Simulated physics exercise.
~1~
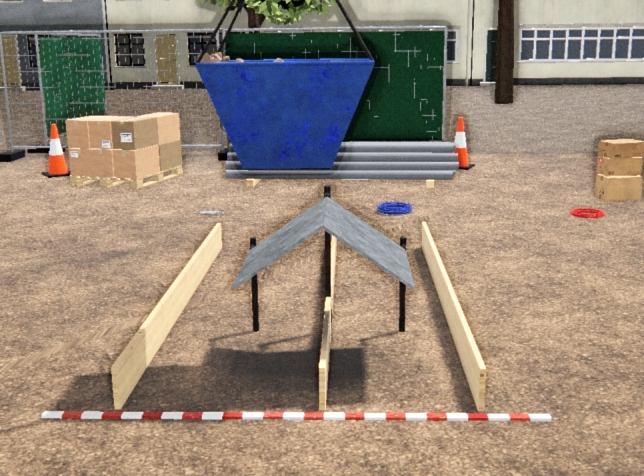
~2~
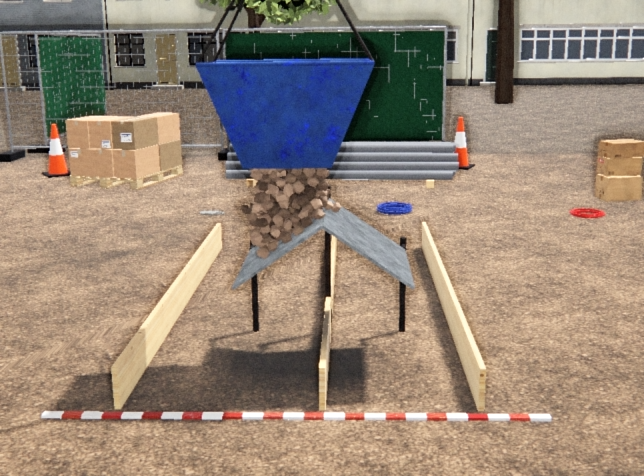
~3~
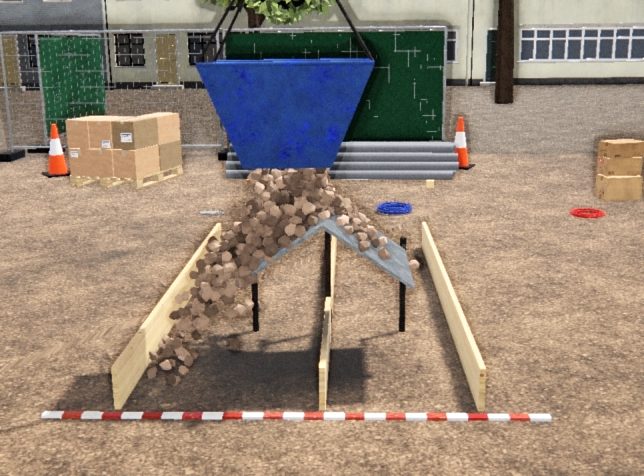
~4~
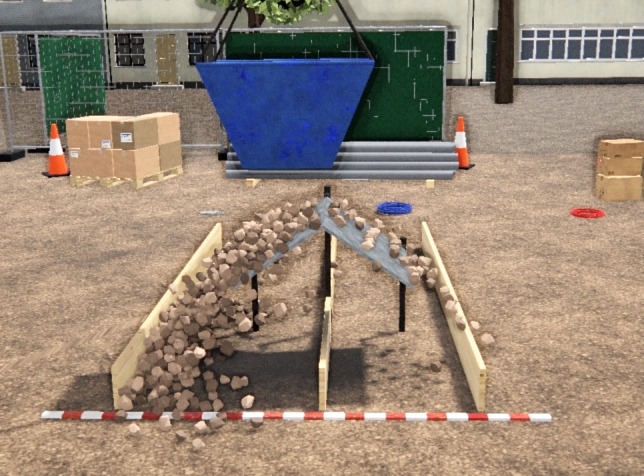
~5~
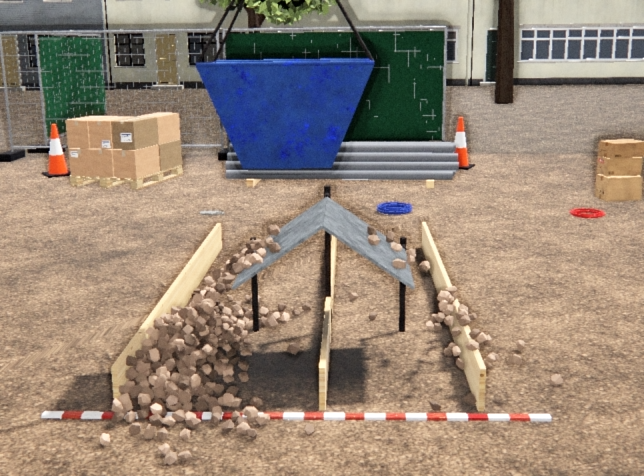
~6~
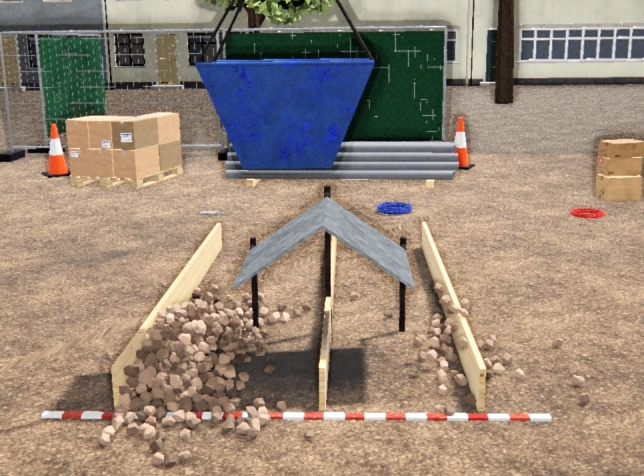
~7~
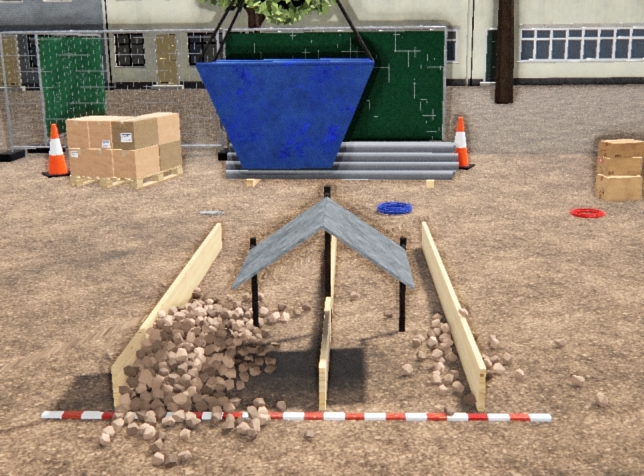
At first, a blue skip full of brown stones hangs above a grey, roof-shaped steel ridge, with wooden planks marking off two empty bays on the dirt. The stones drop out of the bottom in a clump and land mostly on the left slope. They slide and tumble down into the left bay, while a smaller stream crosses the peak and runs down the right slope. The last stones roll off, leaving the steel bare. Finally, a large heap rests in the left bay, spilling over the striped staff, with a few stones in the right bay and some beyond its outer plank.
